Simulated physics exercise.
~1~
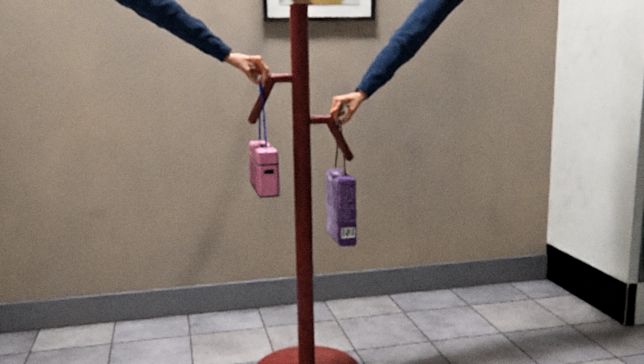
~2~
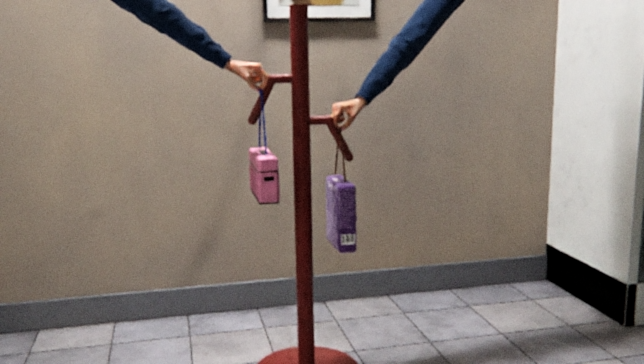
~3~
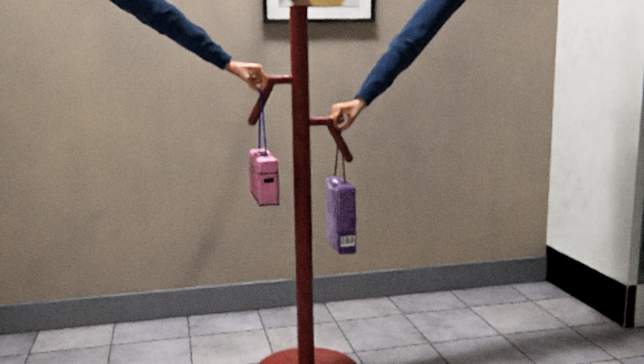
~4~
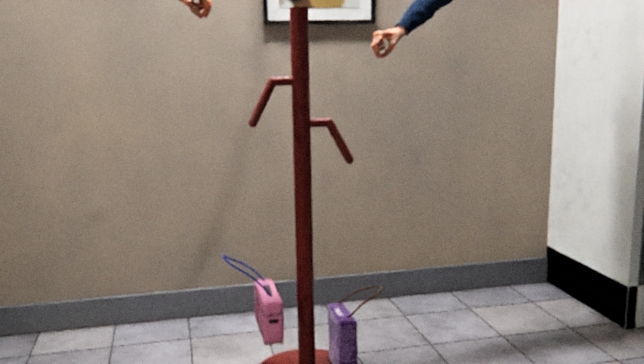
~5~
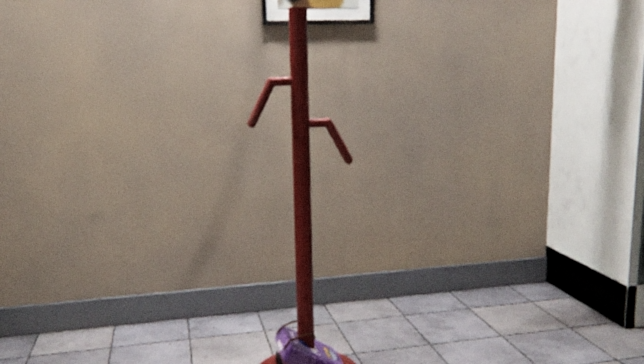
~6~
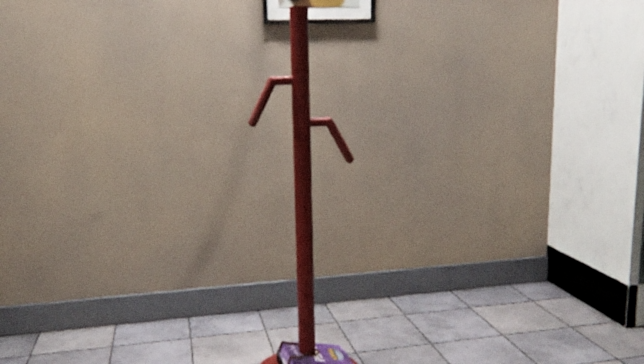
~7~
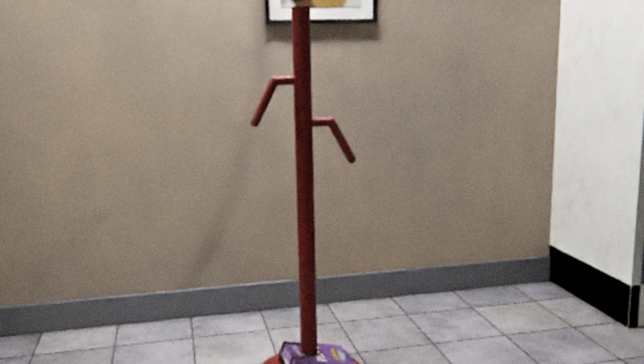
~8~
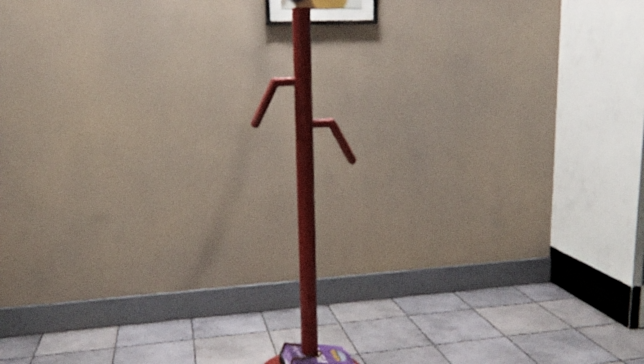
Two small cases, one pink and one purple, dangled by their loops as two hands held them at the downward-sloping pegs of a red post, but once the hands pulled away, both dropped and ended up toppled on the floor around its base.
